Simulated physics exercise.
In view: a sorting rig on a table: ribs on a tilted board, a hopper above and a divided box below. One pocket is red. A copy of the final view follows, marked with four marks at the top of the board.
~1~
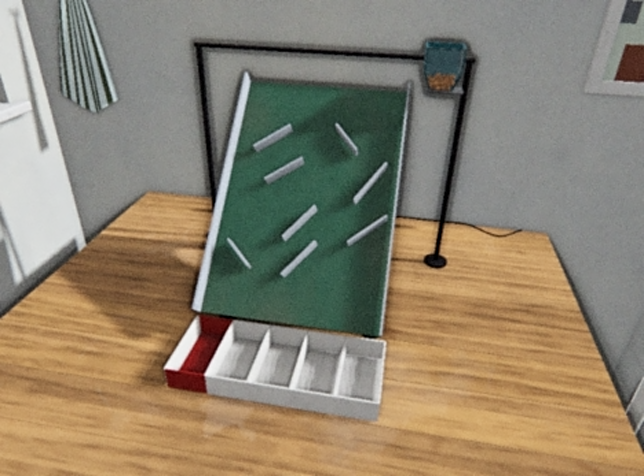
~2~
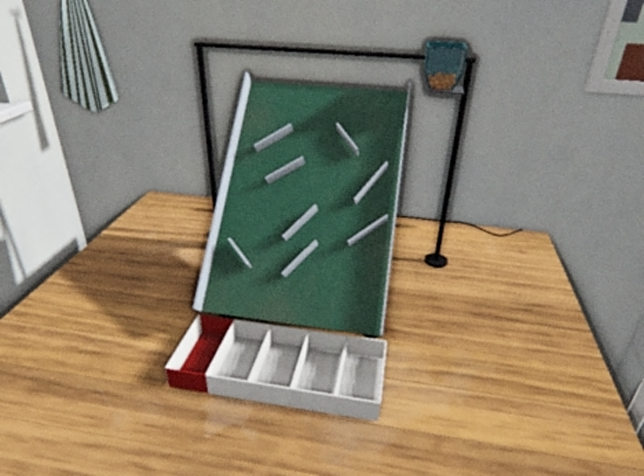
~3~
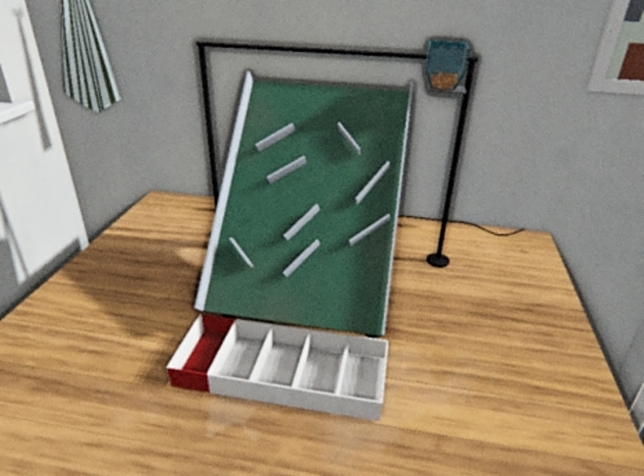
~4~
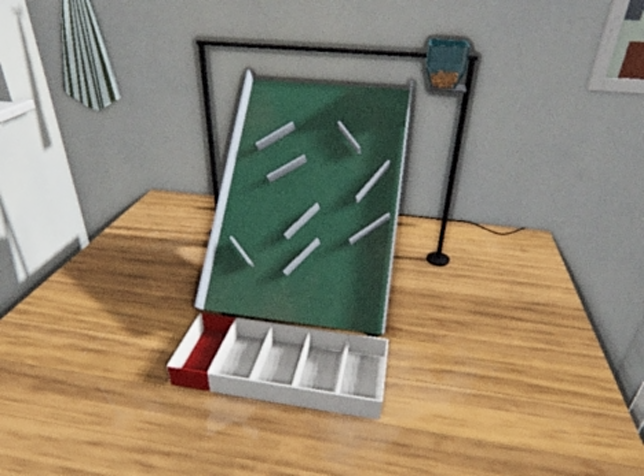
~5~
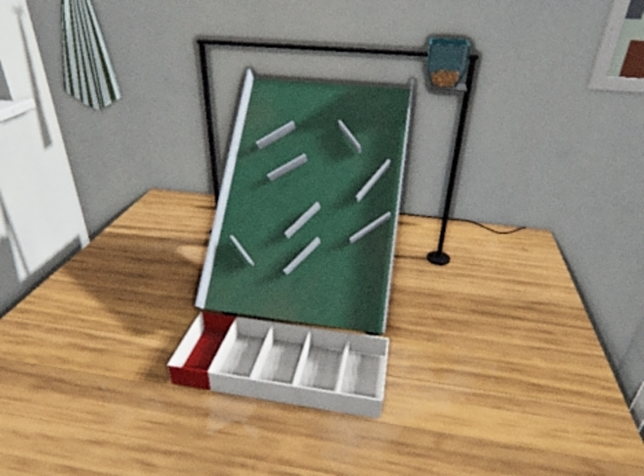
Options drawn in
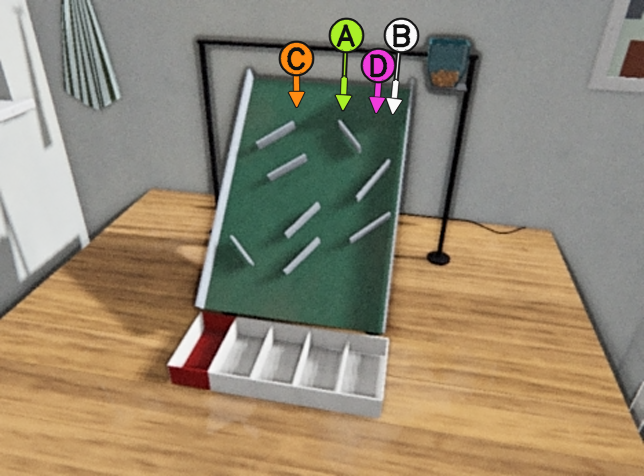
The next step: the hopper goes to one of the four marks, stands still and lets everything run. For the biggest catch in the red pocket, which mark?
The answer is mark C.
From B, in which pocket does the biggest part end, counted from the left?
The third.
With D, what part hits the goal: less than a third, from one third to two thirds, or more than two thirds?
Less than a third.
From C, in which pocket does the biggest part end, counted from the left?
The first from the left.
On the marked copy, mark A meets the board at (343, 104); mark B meets the board at (393, 108); mark C meets the board at (296, 101); mark D meets the board at (376, 107).
With A, a small share in the red pocket, the bulk in other pockets, a small share outside the box.
With B, only a few in the red pocket, all but a few in other pockets.
With C, close to two thirds in the red pocket, close to a quarter in other pockets, only a few outside the box.
With D, only a few in the red pocket, all but a few in other pockets, only a few outside the box.
